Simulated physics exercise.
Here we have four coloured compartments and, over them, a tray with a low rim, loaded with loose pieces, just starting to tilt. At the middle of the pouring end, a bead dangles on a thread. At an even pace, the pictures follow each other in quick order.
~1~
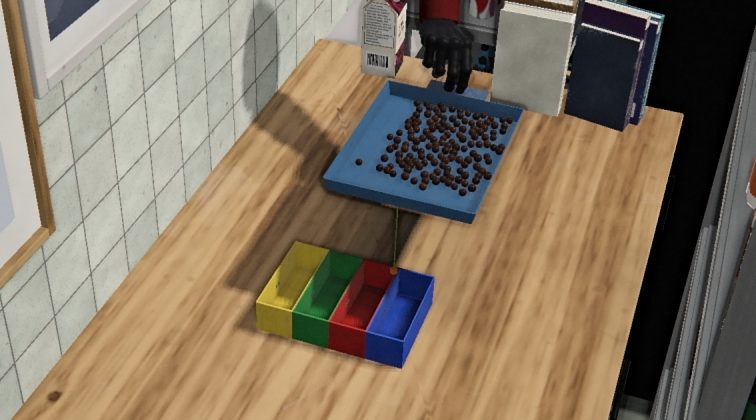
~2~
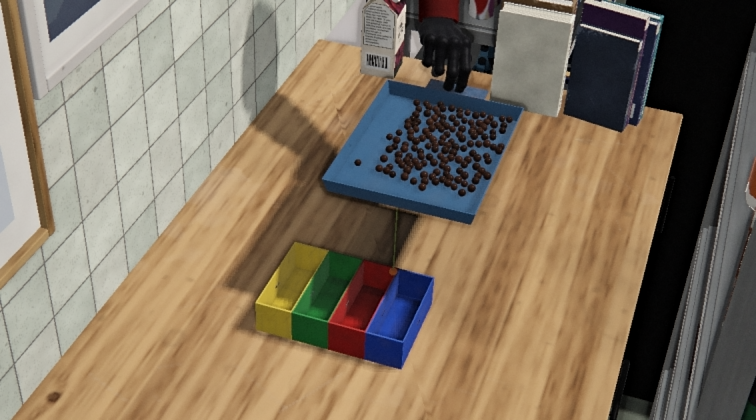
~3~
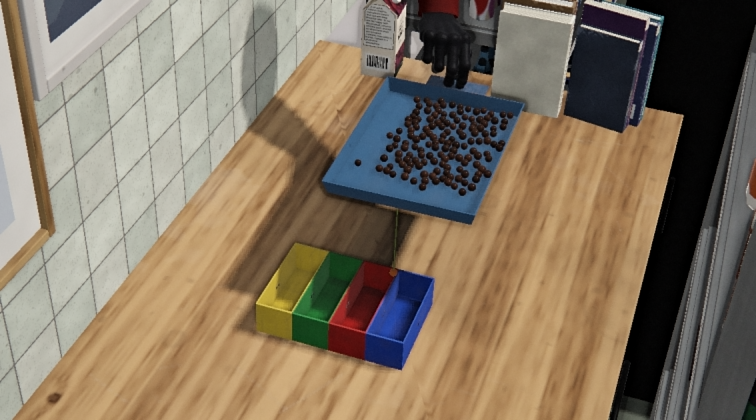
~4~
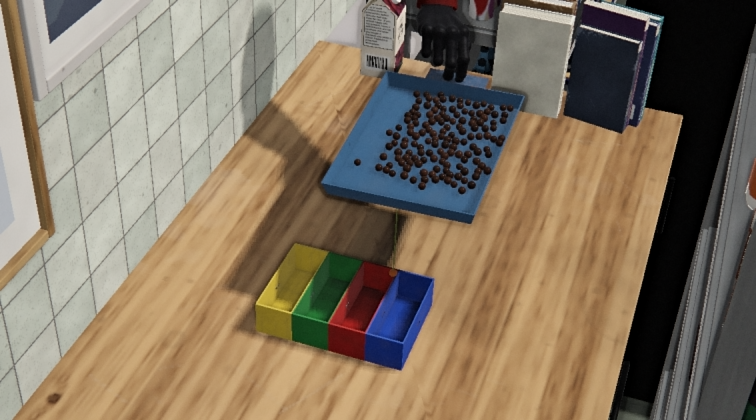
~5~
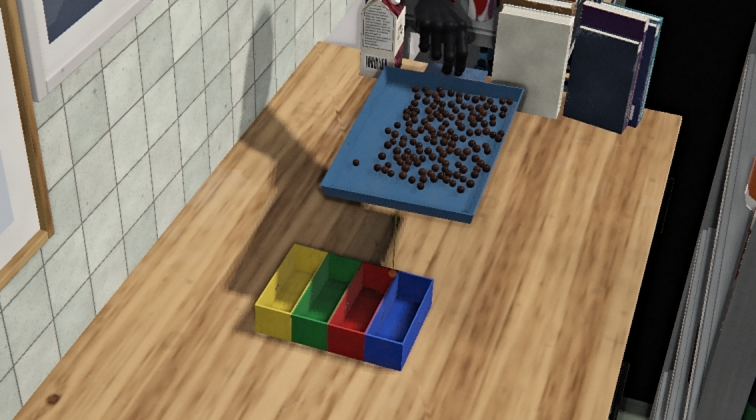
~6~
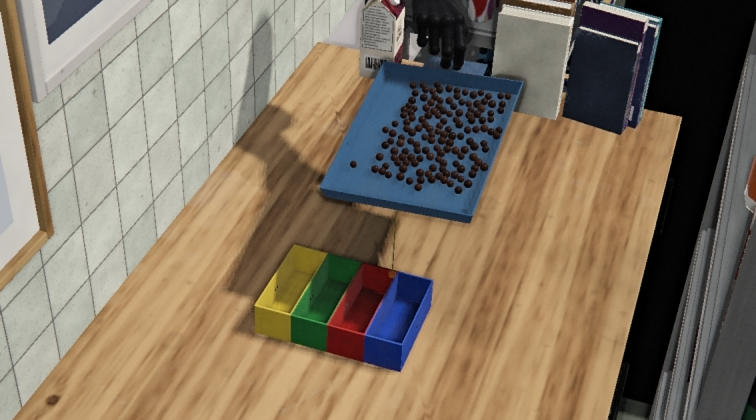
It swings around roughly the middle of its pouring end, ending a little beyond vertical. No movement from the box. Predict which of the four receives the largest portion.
The green one receives the largest portion.
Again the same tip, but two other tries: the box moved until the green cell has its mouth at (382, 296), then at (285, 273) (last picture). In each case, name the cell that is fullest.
The first time it is the yellow one; the second time it is the cell in red.
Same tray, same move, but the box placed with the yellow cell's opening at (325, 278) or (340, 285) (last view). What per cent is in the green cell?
Roughly 20% the first time and 10% the second time.
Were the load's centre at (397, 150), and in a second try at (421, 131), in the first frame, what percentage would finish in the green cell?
It would be about 50 per cent for the first and about 50 per cent for the second.
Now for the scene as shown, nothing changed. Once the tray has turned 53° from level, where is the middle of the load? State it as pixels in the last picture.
The middle of the load sits near (369, 183).
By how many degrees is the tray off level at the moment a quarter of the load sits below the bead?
It sits at roughly 80°.
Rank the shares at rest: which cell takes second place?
After the leader, it is the yellow cell.
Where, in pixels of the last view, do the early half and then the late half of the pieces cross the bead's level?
First close to (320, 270), next close to (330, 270).
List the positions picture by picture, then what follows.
In the first picture, corners of the pouring end (328, 176) and (473, 211), level; middle of the load (448, 146), chocolate balls; bead on its thread (394, 271); yellow cell (274, 317); green cell (311, 327); red cell (347, 337); blue cell (384, 347).
In the second picture, corners of the pouring end (328, 177) and (472, 211), level; middle of the load (447, 146).
In the third picture, corners of the pouring end (328, 179) and (472, 212), tipped barely, lowest at the left corner; middle of the load (448, 144).
In the fourth picture, corners of the pouring end (327, 181) and (471, 211), tipped a little, lowest at the left corner; middle of the load (447, 140).
In the fifth picture, corners of the pouring end (326, 183) and (470, 211), tipped a little, lowest at the left corner; middle of the load (446, 137).
In the sixth picture, corners of the pouring end (325, 185) and (469, 212), tipped a little, lowest at the left corner; middle of the load (444, 135); yellow cell (273, 321); green cell (309, 331); red cell (346, 341); blue cell (383, 351).
Just after the last frame, tray tipped steeply; almost all on the tray; just a few in the yellow cell; just a few falling or outside the box.
A moment on, tray tipped right over; roughly a quarter on the tray; roughly a third in the green cell; roughly a quarter in the yellow cell; about a tenth in the red cell; just a few in the blue cell; about a tenth falling or outside the box.
Further on, tray tipped past a quarter turn; roughly half in the green cell; roughly a third in the yellow cell; roughly a quarter in the red cell; just a few in the blue cell; just a few falling or outside the box.
When it is over, tray tipped past a quarter turn; roughly half in the green cell; roughly a third in the yellow cell; roughly a quarter in the red cell; just a few in the blue cell; just a few outside the box.
